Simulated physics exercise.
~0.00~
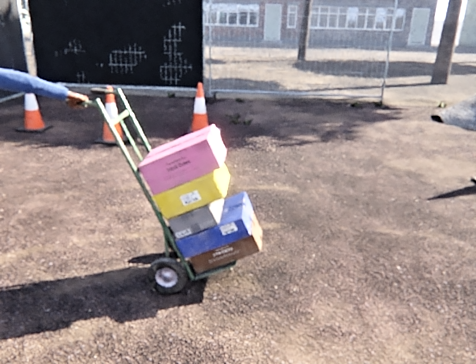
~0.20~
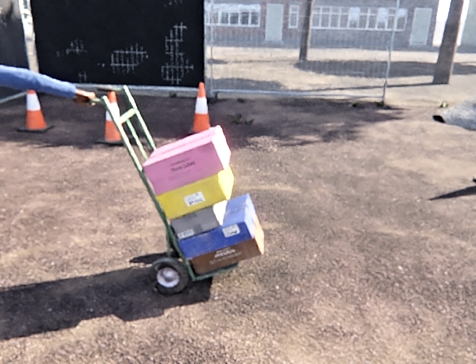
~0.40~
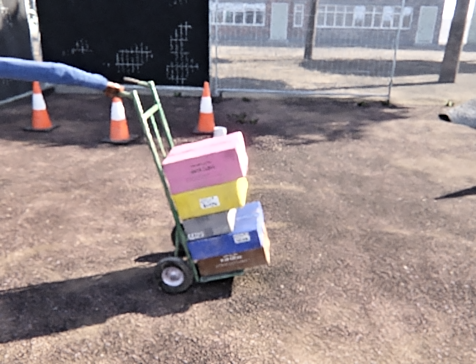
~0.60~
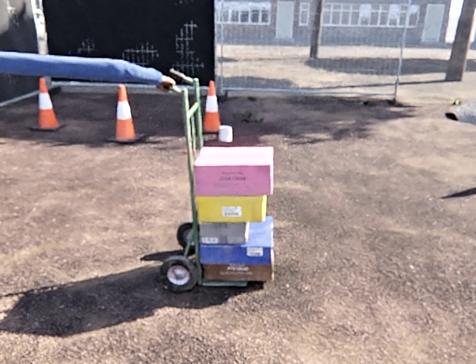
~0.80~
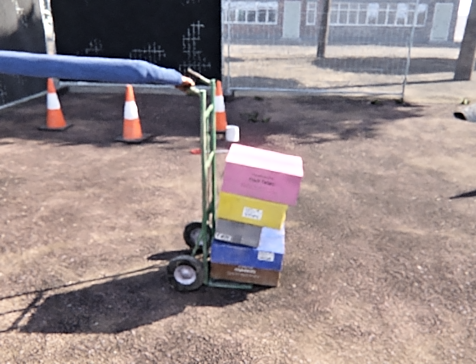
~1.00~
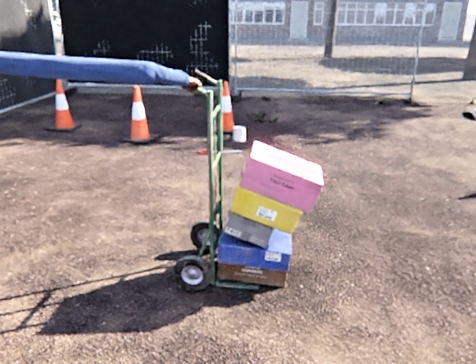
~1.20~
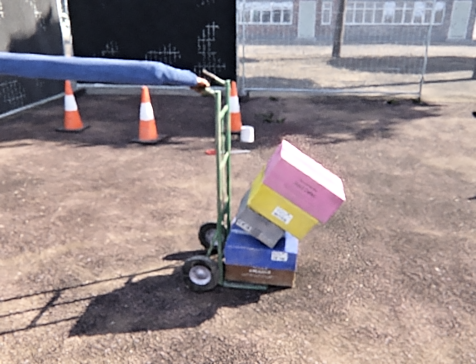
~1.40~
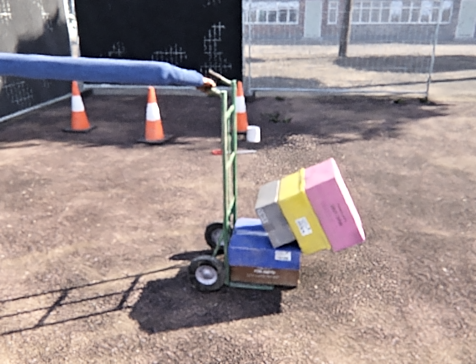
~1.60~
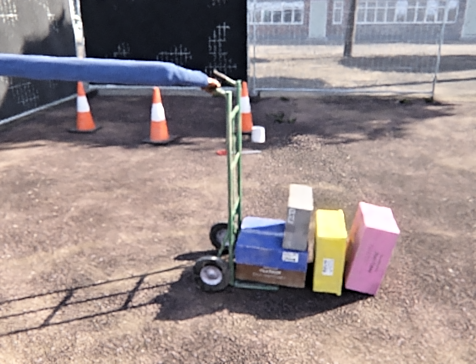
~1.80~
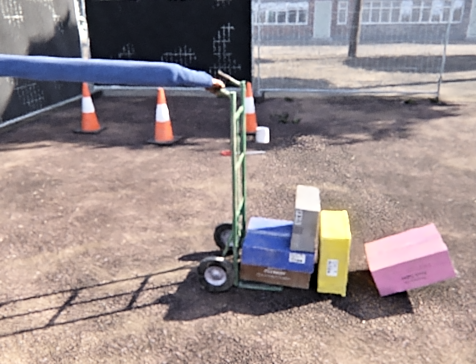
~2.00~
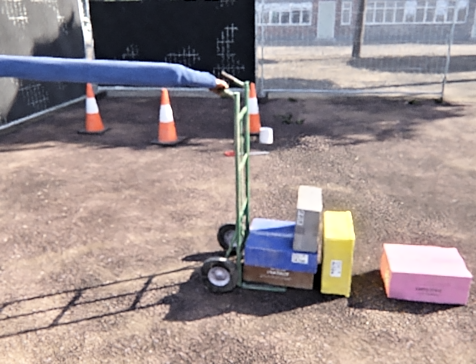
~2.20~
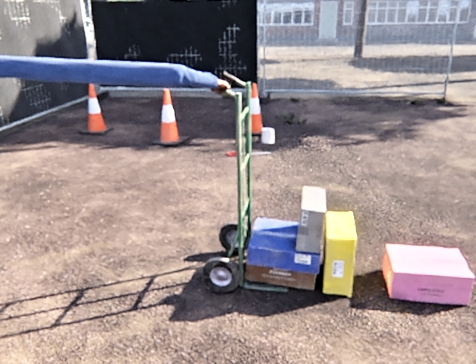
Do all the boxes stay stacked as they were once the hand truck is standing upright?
No, the pink and yellow boxes drop off to the right, and the grey one tips over onto its end on top of the blue box.
